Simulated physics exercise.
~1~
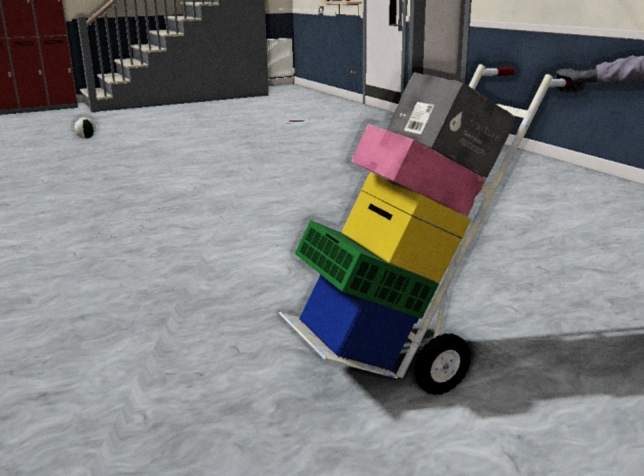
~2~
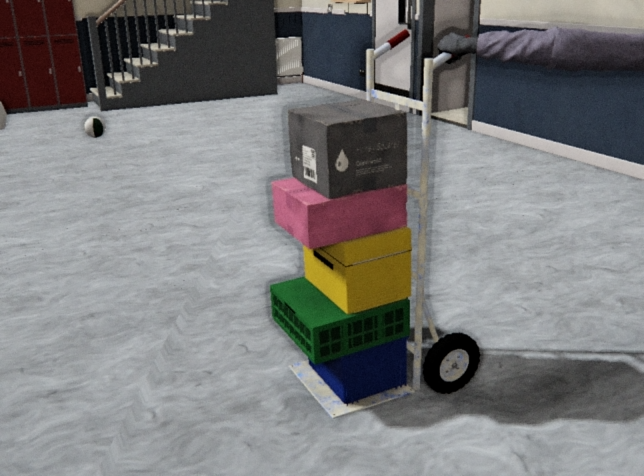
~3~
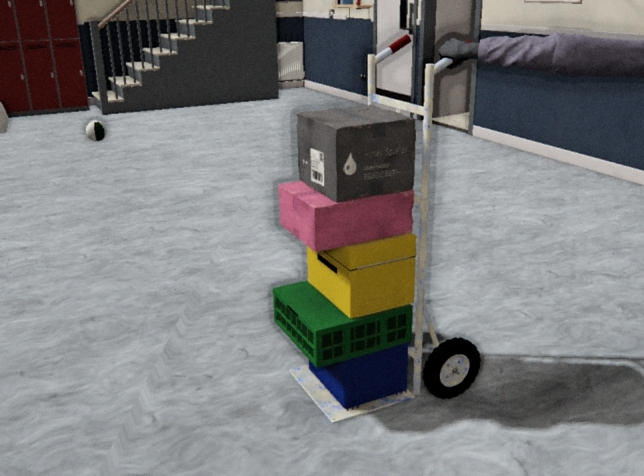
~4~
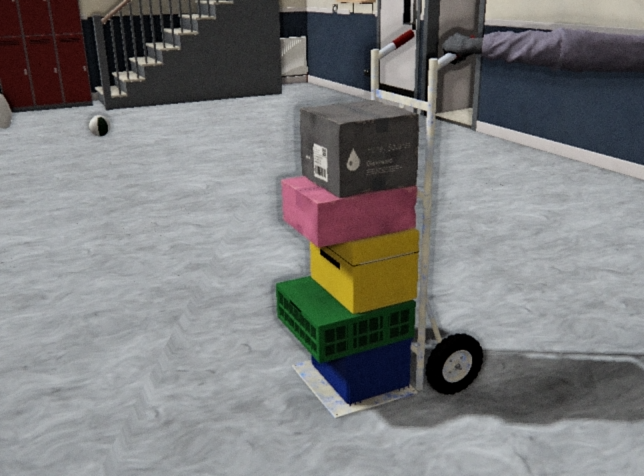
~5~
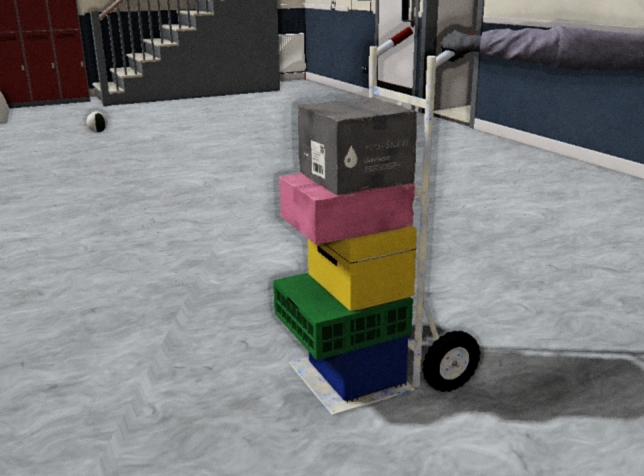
In a hallway with red lockers and a staircase, a gloved hand grips the handle of a sack truck that leans back to the right. Its load, from bottom to top, is a blue tote, a green crate, a yellow toolbox, a pink box and a grey parcel. The truck swings upright, carrying the stack with it until the plate is down on the floor. The arm then holds the handle still, and the boxes barely seem to move. At the end all five remain stacked, a little unevenly, on the upright truck.
